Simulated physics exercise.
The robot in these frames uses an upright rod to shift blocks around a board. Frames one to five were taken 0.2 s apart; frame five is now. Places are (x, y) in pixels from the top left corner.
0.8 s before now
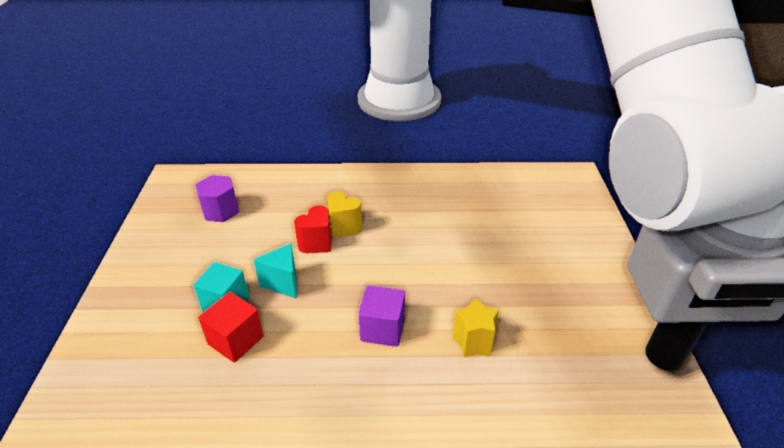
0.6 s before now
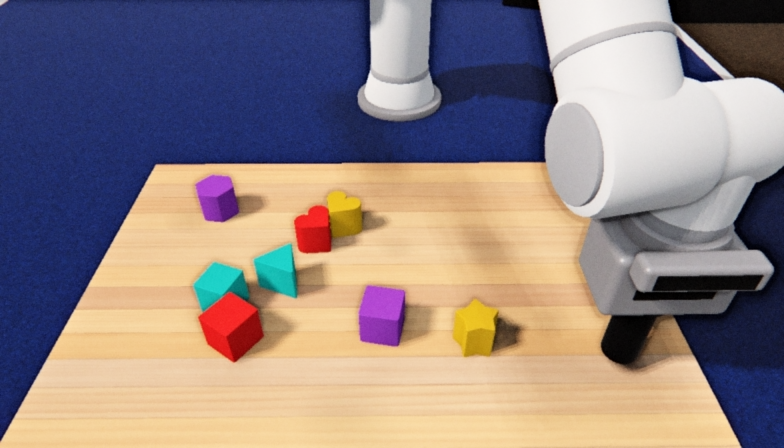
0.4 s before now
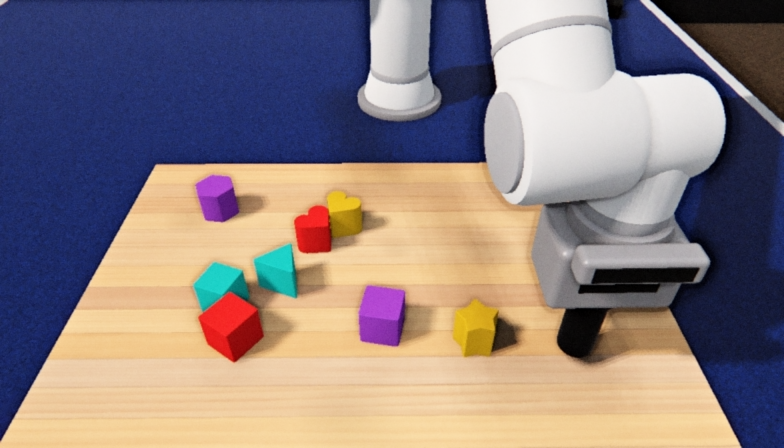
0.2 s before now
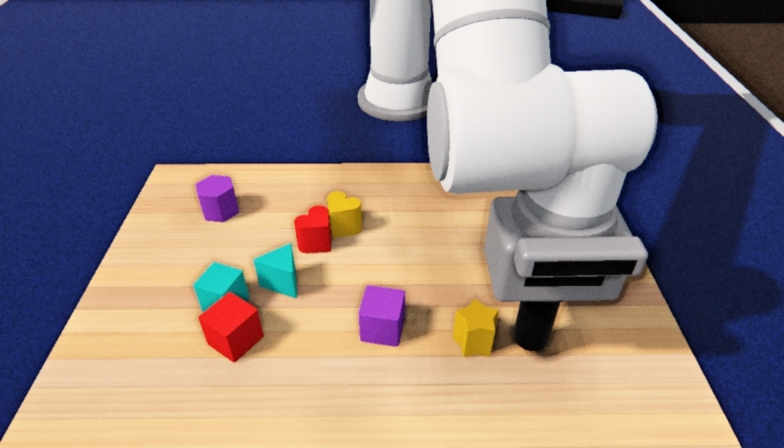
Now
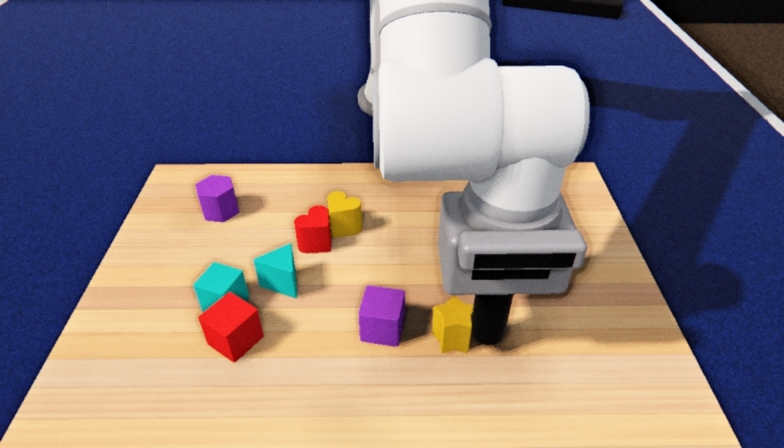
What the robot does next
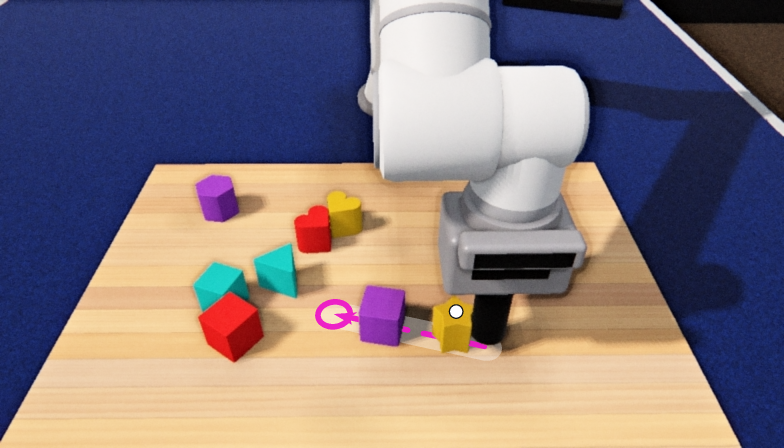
White robot arm sweeping a black rod left across a wooden board and nudging a yellow star block toward a purple cube.
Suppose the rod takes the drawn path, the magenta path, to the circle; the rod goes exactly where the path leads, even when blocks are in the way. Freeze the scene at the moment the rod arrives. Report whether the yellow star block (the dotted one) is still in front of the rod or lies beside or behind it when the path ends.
Carried ahead at the end.
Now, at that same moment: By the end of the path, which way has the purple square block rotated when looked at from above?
From above, the turn goes anticlockwise.
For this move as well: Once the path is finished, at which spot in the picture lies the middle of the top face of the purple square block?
Its top middle is near (265, 281).
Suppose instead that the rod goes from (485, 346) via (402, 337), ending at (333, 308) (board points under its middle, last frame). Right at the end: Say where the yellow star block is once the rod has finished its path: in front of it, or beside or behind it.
Looking at the end of the path, the yellow star block is still being driven ahead.
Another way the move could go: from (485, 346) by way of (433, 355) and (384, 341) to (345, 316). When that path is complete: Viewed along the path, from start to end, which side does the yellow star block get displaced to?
Displaced right.
Path on the board, from (485, 346) to (334, 314); the dot is on the yellow star block.
What follows on the original path. One third of the way, rod (433, 322); purple square block (365, 298), turned 20° anticlockwise; yellow star block (404, 297).
Two thirds of the way, rod (382, 311); purple square block (315, 287), turned 20° anticlockwise; yellow star block (353, 287).
At the end, rod (333, 300); red square block in place; turquoise three-sided block (267, 251), turned 55° clockwise; purple square block (265, 281), turned 25° anticlockwise; yellow star block (303, 278).
